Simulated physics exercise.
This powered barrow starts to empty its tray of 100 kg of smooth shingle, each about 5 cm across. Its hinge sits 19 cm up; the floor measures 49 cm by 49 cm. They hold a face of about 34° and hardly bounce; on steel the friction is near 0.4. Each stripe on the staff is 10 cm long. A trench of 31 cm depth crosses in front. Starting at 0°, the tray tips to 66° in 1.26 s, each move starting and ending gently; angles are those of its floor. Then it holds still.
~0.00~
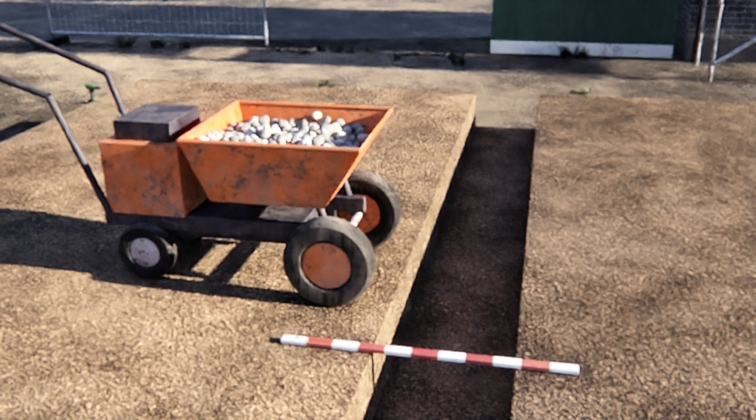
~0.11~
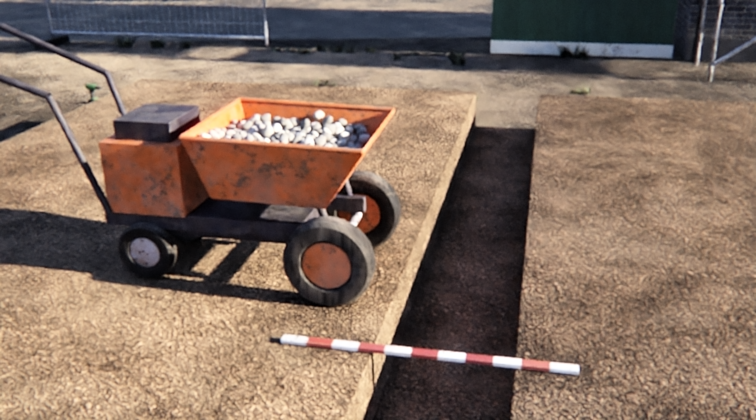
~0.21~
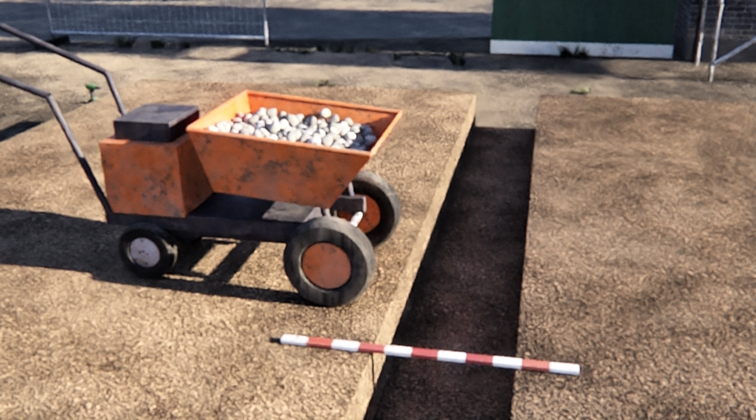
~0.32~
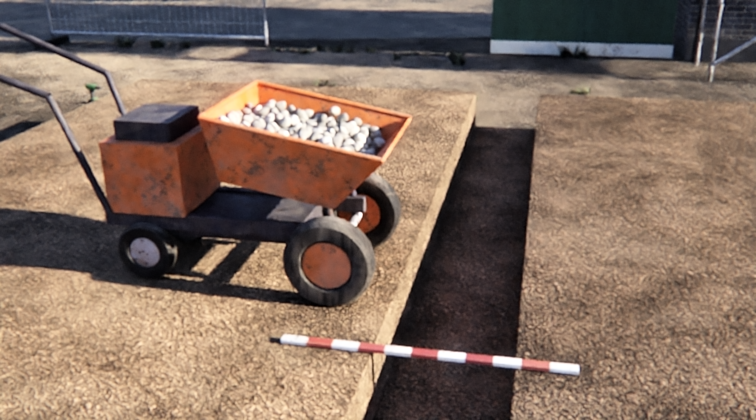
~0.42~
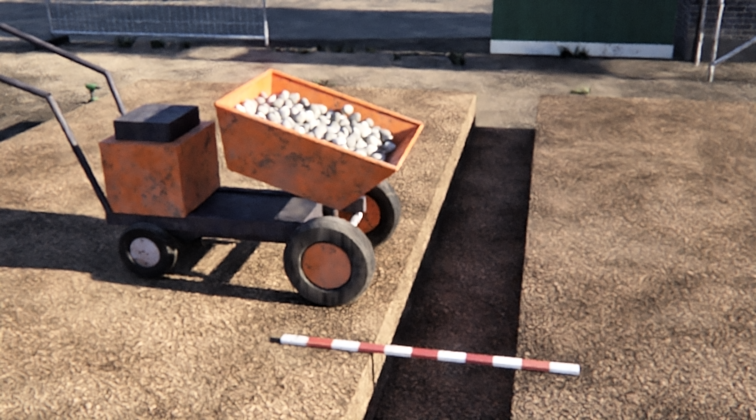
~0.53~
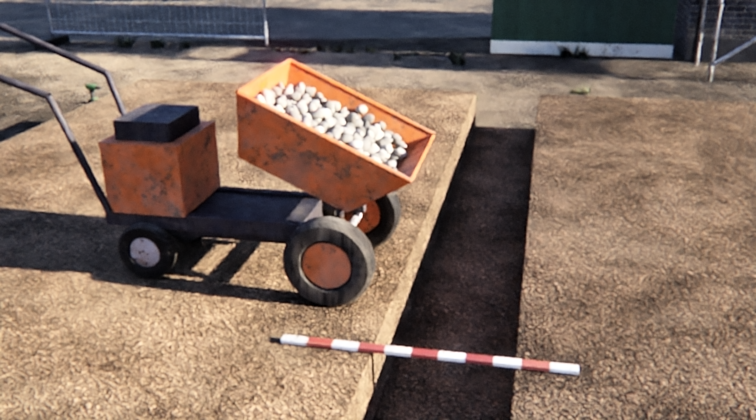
On sunlit, gritty brown ground with a fence and a green panel behind, a fixed camera looks slightly down from the side. An orange and black wheeled barrow holding pale, smooth stones stands at left, beside a dark trench crossed by a red-and-white striped staff. The barrow stays put while its tray tilts gently, then more steeply, rear rising and front lowering rightward, carrying the stones.
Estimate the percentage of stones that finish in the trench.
Close to 81 in a hundred.
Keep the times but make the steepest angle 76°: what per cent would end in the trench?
In that case some 80 per cent.
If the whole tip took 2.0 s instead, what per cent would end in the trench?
It would be near 90 per cent.
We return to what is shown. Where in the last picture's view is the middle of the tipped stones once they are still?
Their middle is at about (490, 332).
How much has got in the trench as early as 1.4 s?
Some 25 per cent.
After 0.9 s the floor is at 55°; 100 % in the tray; the foremost stones are at (451, 205).
After 1.4 s the floor is at 66°; 67 % in the tray, 27 % in the trench, 6 % past the trench; the foremost stones are at (562, 295).
After 1.7 s the floor is at 66°; 36 % in the tray, 46 % in the trench, 19 % past the trench; the foremost stones are at (659, 298).
After 3.7 s the floor is at 66°; 0 % in the tray, 81 % in the trench, 19 % past the trench; the foremost stones are at (738, 301).
